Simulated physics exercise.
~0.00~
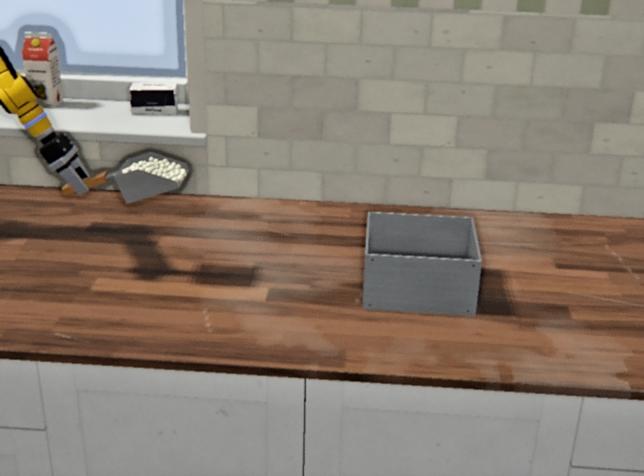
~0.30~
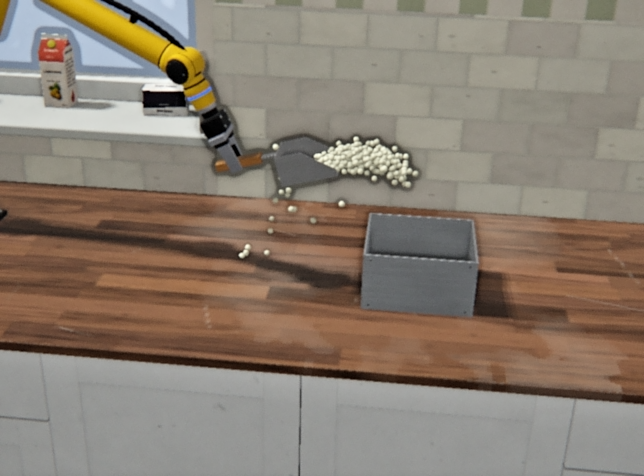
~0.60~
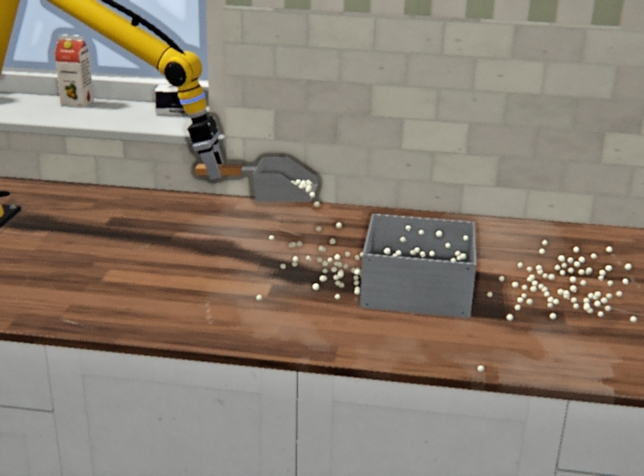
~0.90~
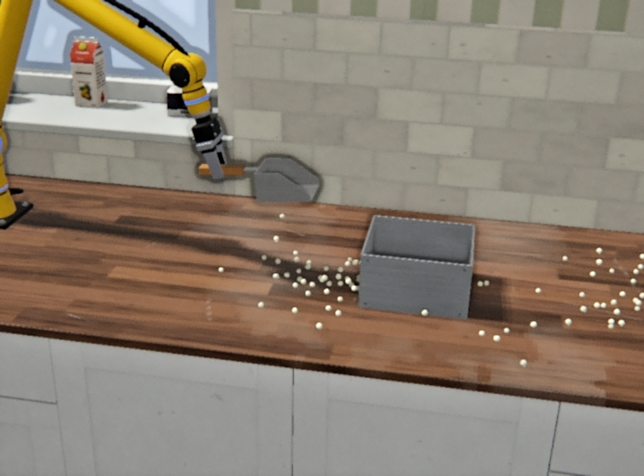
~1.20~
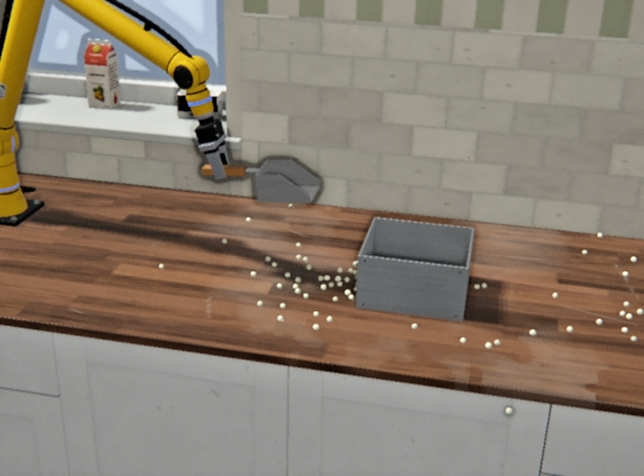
A yellow robot arm swung a grey scoop of small pale beads rightward over a wooden counter, then jerked it back, flinging them toward a grey box; many landed inside, while the rest scattered and rolled across the counter on both sides.
